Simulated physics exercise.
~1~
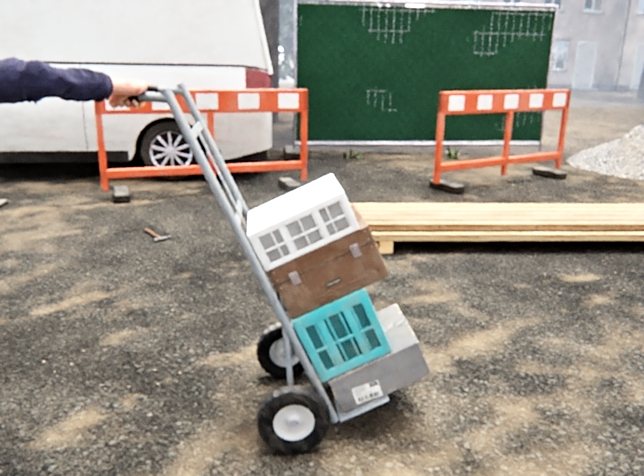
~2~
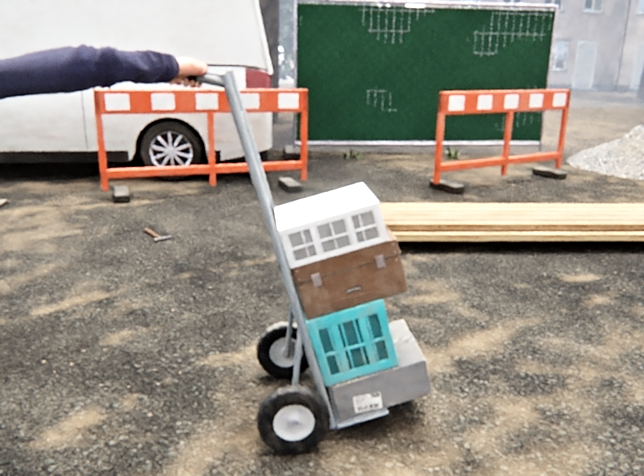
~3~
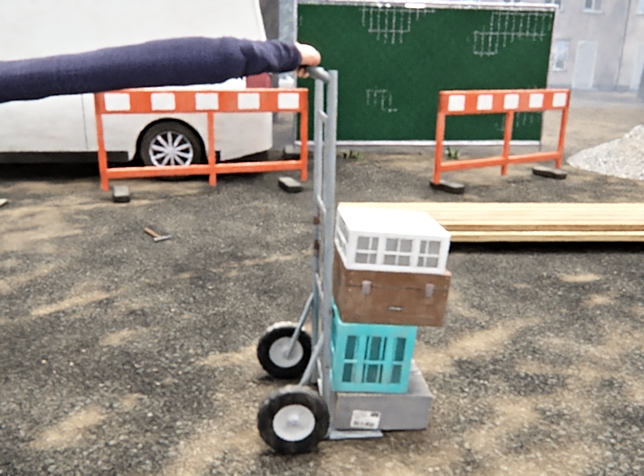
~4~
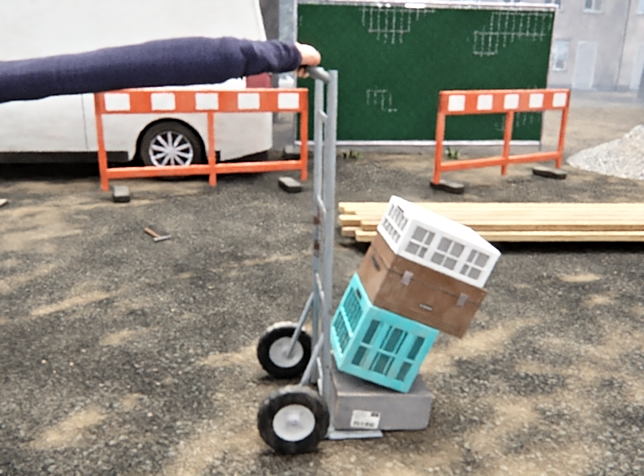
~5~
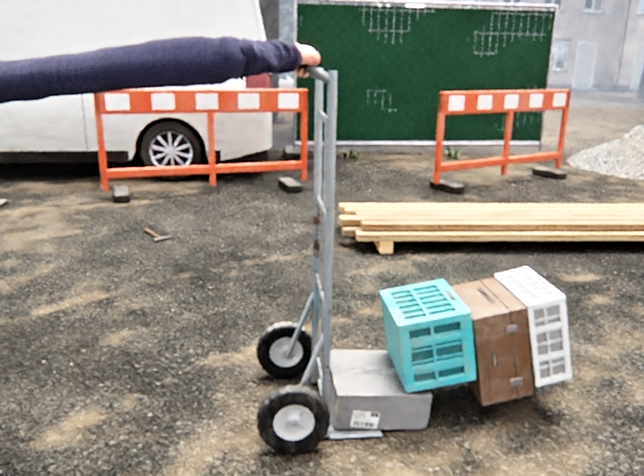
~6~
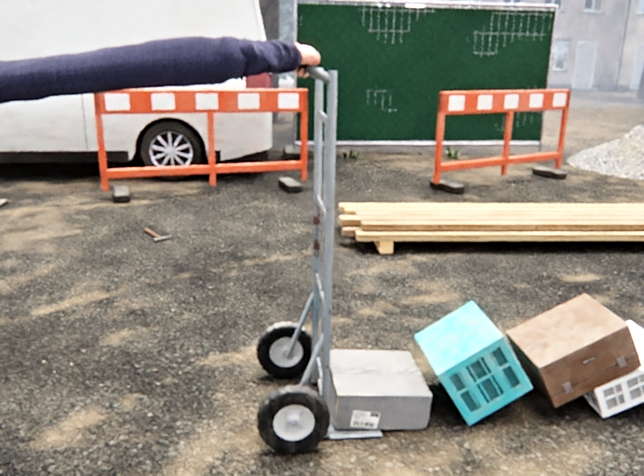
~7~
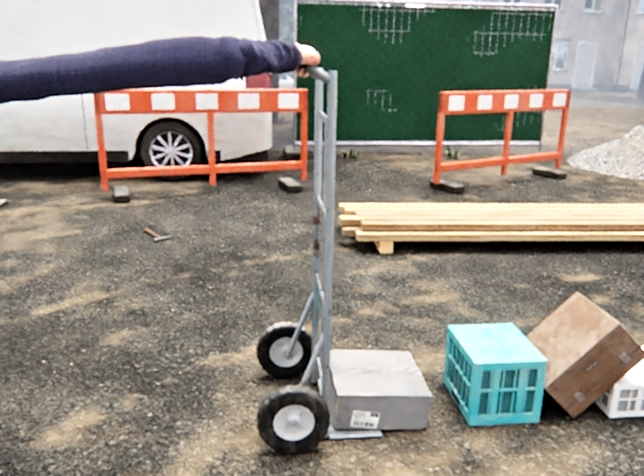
A loaded sack truck was swung upright by an outstretched arm and stopped abruptly, and the white crate, brown box and turquoise crate toppled off to the right, tumbling onto the ground while the grey parcel stayed on the truck.
